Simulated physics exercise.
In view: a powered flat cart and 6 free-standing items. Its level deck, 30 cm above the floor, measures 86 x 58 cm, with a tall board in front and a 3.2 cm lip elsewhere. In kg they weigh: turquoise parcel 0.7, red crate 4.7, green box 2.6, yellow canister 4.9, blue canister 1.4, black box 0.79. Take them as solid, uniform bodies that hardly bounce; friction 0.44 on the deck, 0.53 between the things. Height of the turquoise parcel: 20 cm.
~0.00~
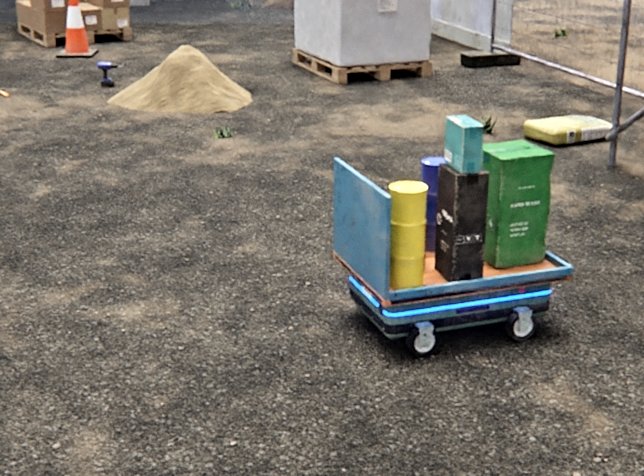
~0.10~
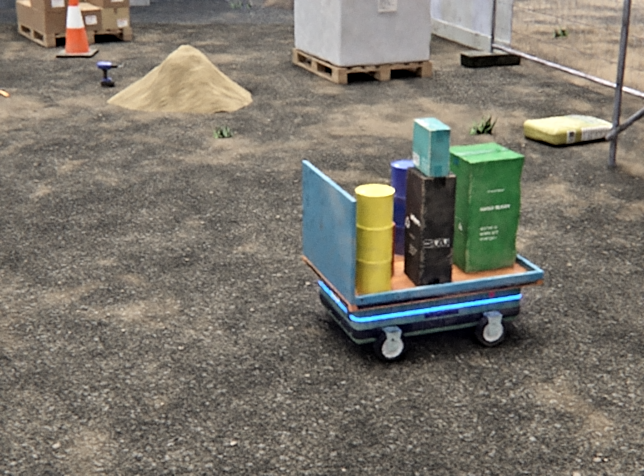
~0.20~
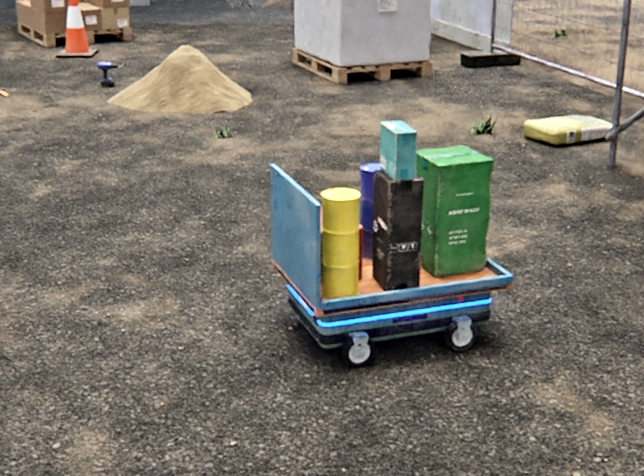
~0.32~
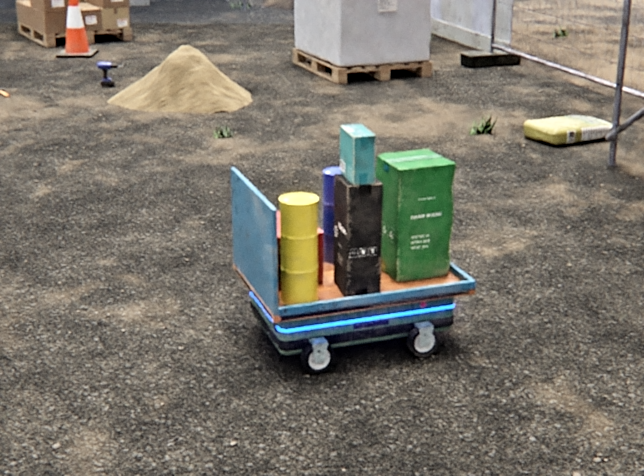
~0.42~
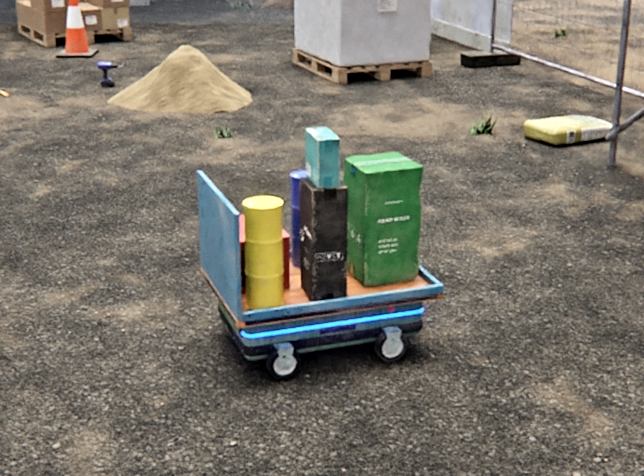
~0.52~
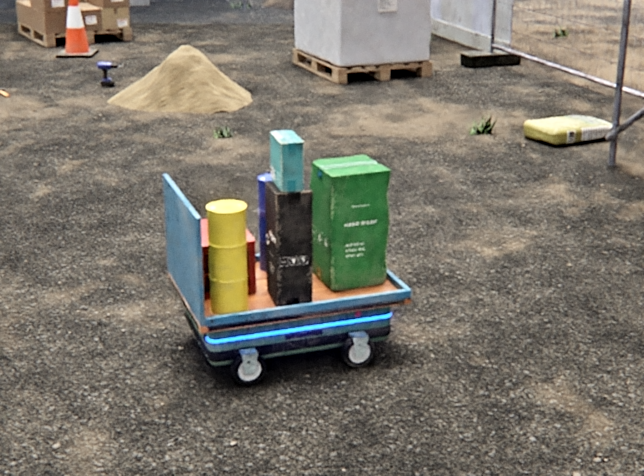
A flat cart loaded with boxes and canisters rolls left across a dark gravel yard.
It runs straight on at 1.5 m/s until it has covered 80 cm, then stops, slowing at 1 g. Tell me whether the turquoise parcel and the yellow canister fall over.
The turquoise parcel tips over and the yellow canister stays upright.
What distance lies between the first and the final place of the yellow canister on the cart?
Some 6 cm.
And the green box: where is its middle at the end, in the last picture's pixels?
Near (295, 228).
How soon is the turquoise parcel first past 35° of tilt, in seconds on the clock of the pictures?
Near 0.8 s.
After 0.72 s, cart has run 91 cm, stopped; turquoise parcel leaning 16° near (214, 167); yellow canister slid 5 cm near (182, 264); blue canister leaning 21°.
After 1.02 s, cart has run 91 cm, stopped; turquoise parcel now off the cart; yellow canister slid 5 cm near (182, 264); blue canister leaning 29°.
At rest (1.6 s), off the cart and tipped over, turquoise parcel; not toppled but over 10 cm from the start, green box and blue canister; the other 3 in place, give or take 10 cm. In the last view, turquoise parcel near (45, 389), yellow canister near (182, 264).
